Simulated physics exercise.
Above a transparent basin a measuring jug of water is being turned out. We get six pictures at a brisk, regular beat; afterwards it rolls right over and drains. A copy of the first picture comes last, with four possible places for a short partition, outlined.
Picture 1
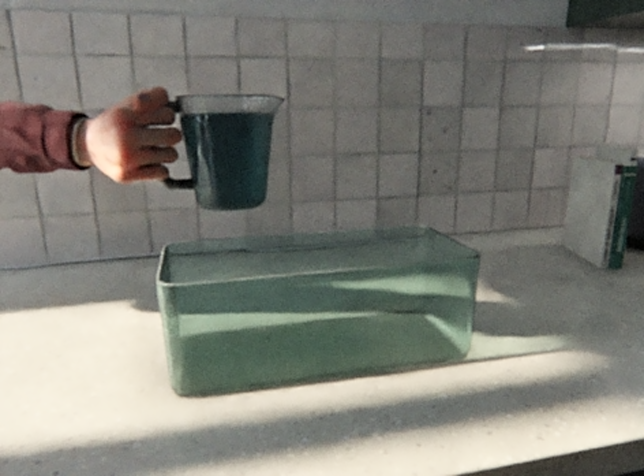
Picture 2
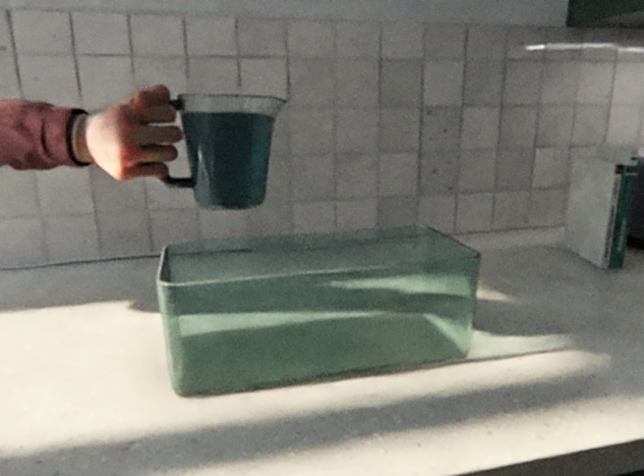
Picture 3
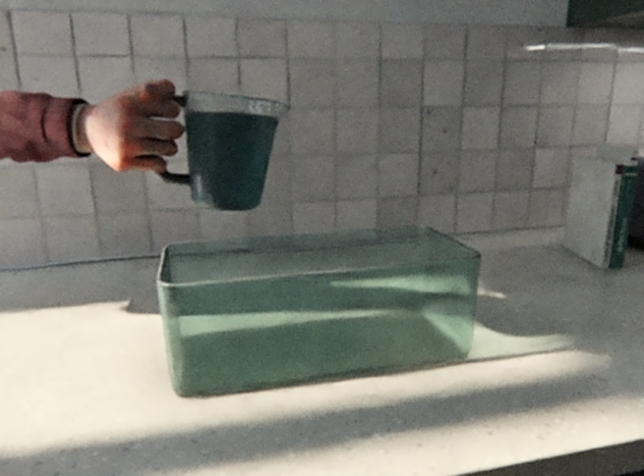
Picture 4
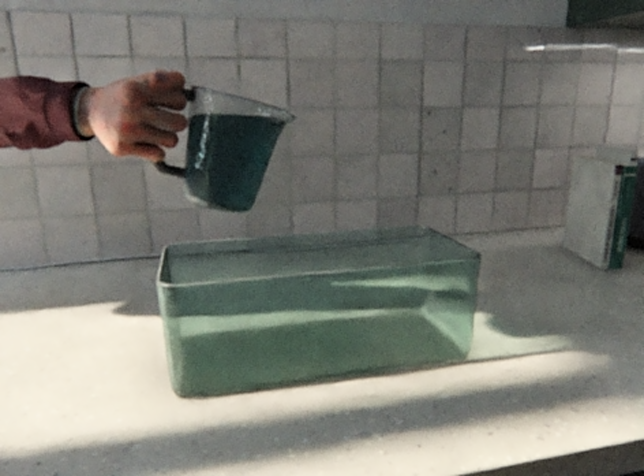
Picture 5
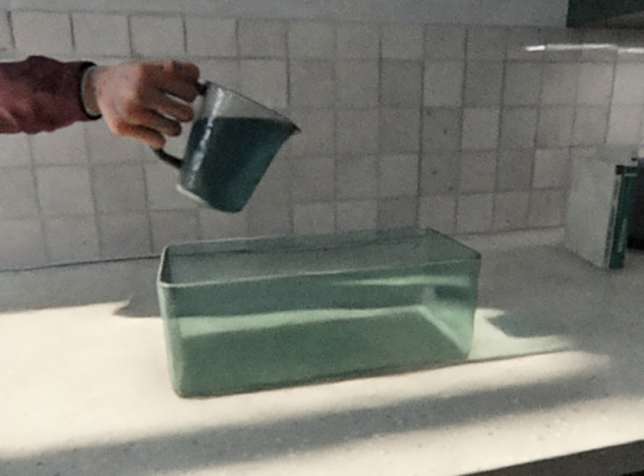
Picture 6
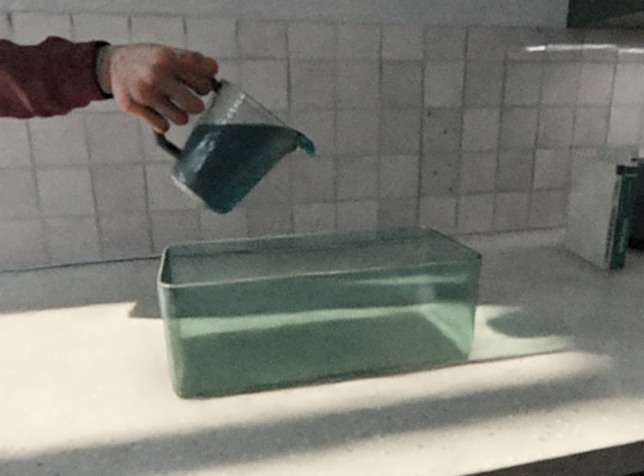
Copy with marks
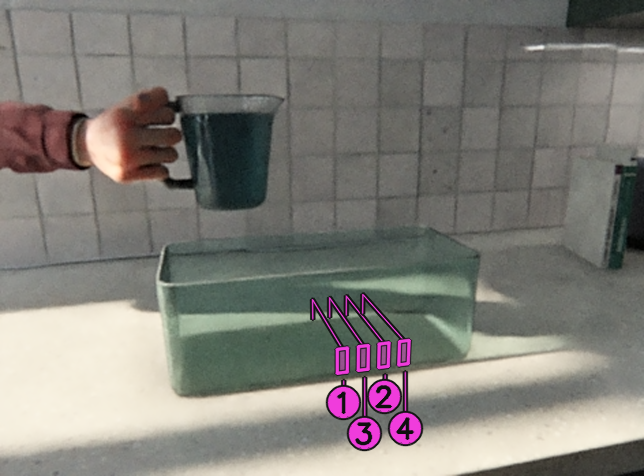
A hand tilting a measuring jug of dark water rightward above a transparent basin, until water begins coming over the lip.
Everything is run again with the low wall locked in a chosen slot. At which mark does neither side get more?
3 works best here.
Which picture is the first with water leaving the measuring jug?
Picture 6.
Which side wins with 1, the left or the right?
The right side.
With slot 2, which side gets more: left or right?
More ends on the left.
In magenta, 1 at (343, 380); 2 at (385, 374); 3 at (364, 377); 4 at (405, 372).
For slot 1, about 19 % ends left of the wall and 80 % right of it.
For slot 2, about 80 % ends left of the wall and 18 % right of it.
For slot 3, about 53 % ends left of the wall and 46 % right of it.
For slot 4, about 87 % ends left of the wall and 11 % right of it.
